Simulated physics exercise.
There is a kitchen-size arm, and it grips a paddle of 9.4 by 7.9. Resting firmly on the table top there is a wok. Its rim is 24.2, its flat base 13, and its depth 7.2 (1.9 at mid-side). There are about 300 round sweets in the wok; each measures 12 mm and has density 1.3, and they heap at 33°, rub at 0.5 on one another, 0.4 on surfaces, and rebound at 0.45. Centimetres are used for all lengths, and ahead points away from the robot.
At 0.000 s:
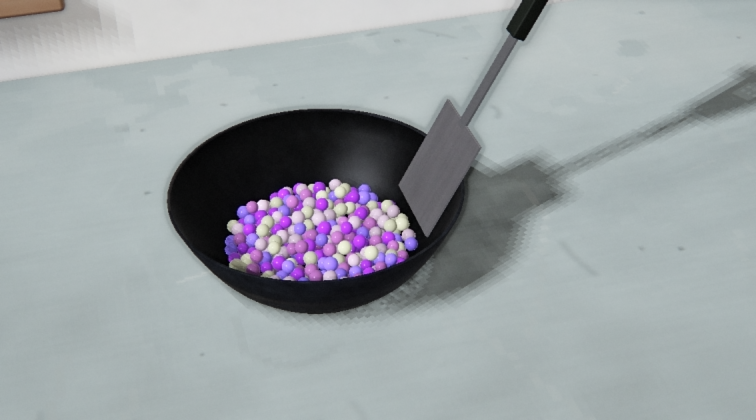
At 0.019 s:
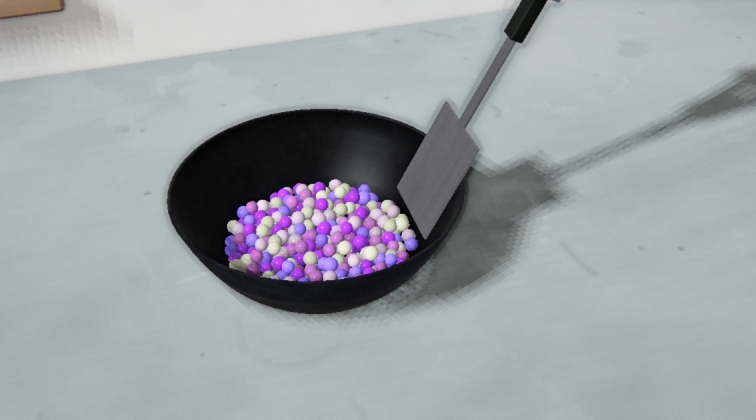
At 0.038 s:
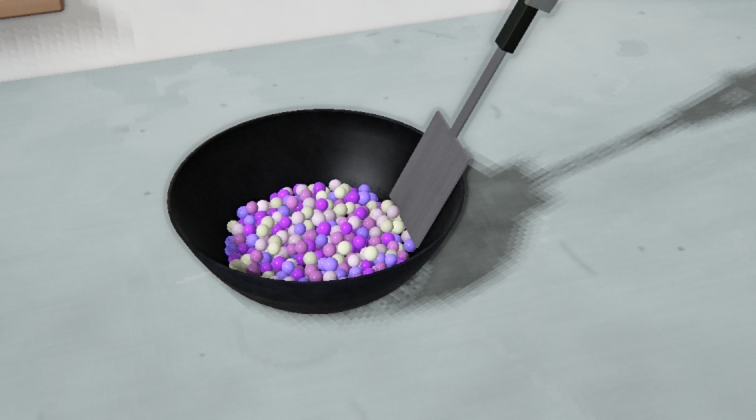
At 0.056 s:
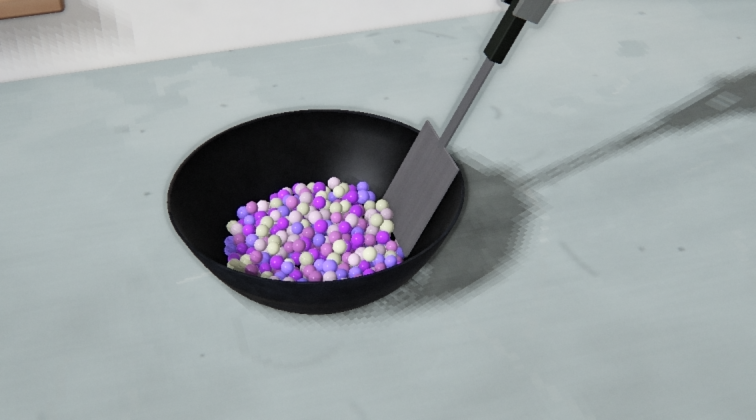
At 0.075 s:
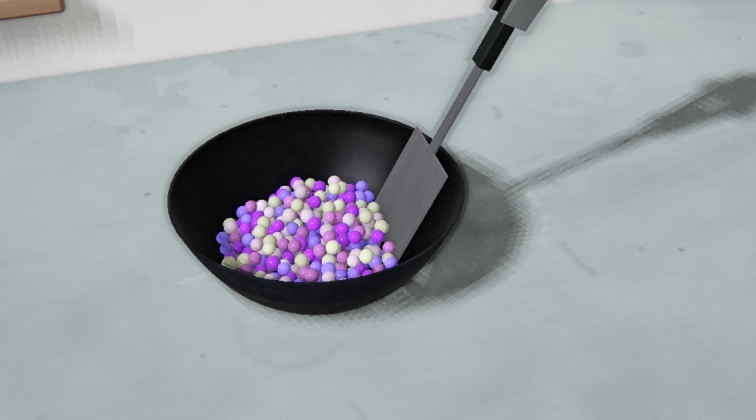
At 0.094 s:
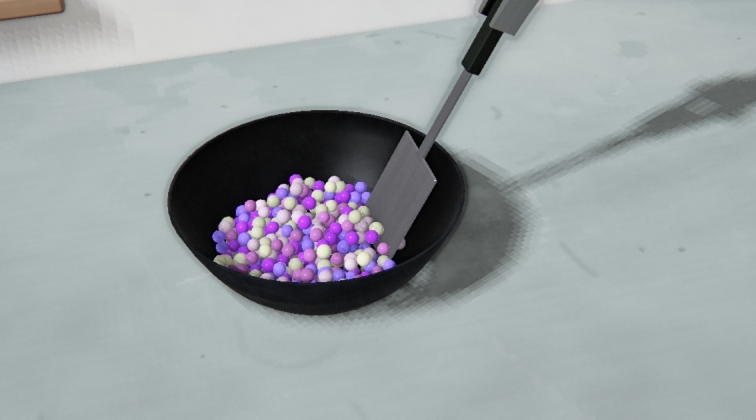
The clip opens on a black wok of small purple, blue, pink and cream balls on a pale tabletop, with a metal spatula at its right side. The spatula lowers into the wok and moves left against the balls, and the pile shifts slightly left.
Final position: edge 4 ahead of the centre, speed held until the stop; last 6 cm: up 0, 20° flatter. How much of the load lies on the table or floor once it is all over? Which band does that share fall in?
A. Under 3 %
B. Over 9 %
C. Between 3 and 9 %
A, under 3 %.
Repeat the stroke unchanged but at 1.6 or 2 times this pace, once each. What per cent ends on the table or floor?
0 and 0 %.
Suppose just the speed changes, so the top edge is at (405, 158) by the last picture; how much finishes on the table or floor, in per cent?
My guess is around 0 percent.
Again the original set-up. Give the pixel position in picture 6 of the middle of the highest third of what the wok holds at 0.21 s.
The middle lies somewhere about (275, 236).
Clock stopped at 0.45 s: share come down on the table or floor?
0 %.
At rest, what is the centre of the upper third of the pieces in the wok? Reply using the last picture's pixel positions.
The middle lies somewhere around (247, 235).
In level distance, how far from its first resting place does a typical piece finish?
Level distance of around 3 cm.
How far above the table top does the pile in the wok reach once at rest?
Height at the end: Around 5.5 cm.
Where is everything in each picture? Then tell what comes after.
The first frame shows paddle top edge at (464, 122), sloping 62°; upper third of the load around (313, 231), from x 230 to 410, top at y 185; 298 in the wok.
The second frame shows paddle top edge at (462, 125), sloping 62°; upper third of the load around (312, 231), from x 230 to 410, top at y 185.
The third frame shows paddle top edge at (453, 134), sloping 62°; upper third of the load around (317, 231), from x 230 to 410, top at y 185.
The fourth frame shows paddle top edge at (443, 144), sloping 62°; upper third of the load around (320, 232), from x 230 to 400, top at y 185.
The fifth frame shows paddle top edge at (432, 151), sloping 62°; upper third of the load around (315, 231), from x 225 to 400, top at y 180.
The sixth frame shows paddle top edge at (421, 155), sloping 62°; upper third of the load around (304, 232), from x 220 to 405, top at y 180; 298 in the wok.
By 0.15 s, sloping 60°, highest piece 5 above the table; 298 in the wok.
By 0.21 s, sloping 51°, highest piece 5 above the table; 298 in the wok.
By 0.45 s, sloping 42°, highest piece 5 above the table; 298 in the wok.
By 1.50 s, sloping 42°, highest piece 5 above the table; 298 in the wok.
Final count, 298 in the wok. That is 0 % on the table or floor.
